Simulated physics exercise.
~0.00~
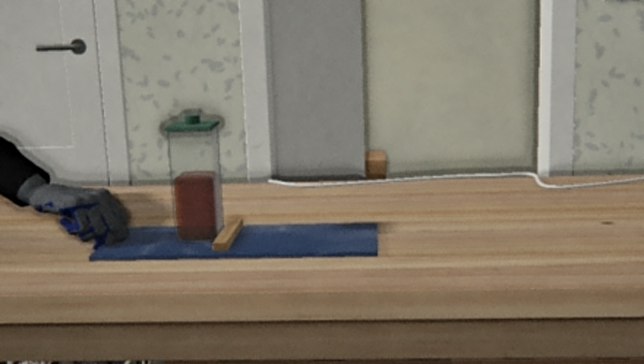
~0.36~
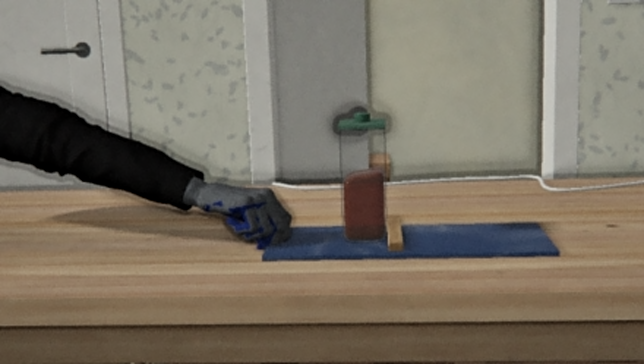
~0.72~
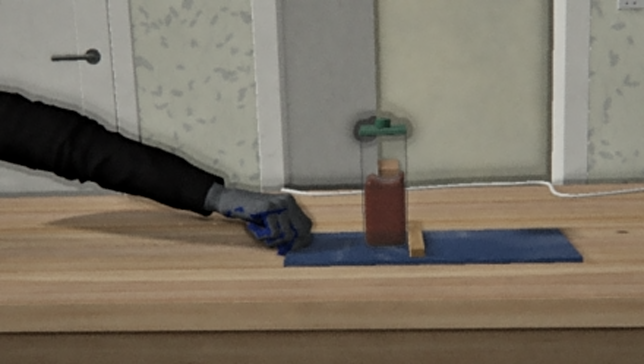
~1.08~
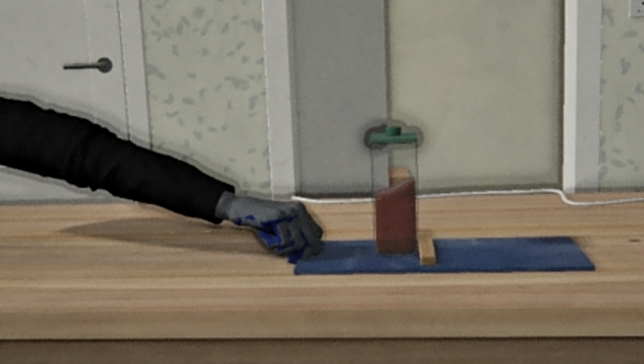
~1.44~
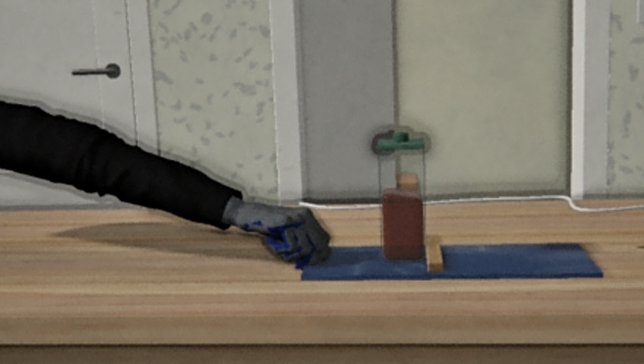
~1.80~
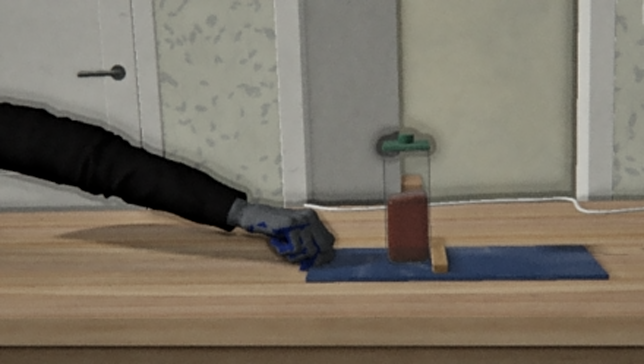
A gloved hand in a dark sleeve pushes a flat blue board to the right along a light wooden table, seen from the side in a room with a pale door, patterned wallpaper and grey and cream panels behind. On the board stands a clear square bottle with a green cap, partly filled with reddish-brown tea, its foot against a small wooden batten. The board slides across and comes to rest, and the tea tilts and sways inside. The view shifts slightly left. At the end the bottle stands upright behind the batten, the hand still at the board's left end.
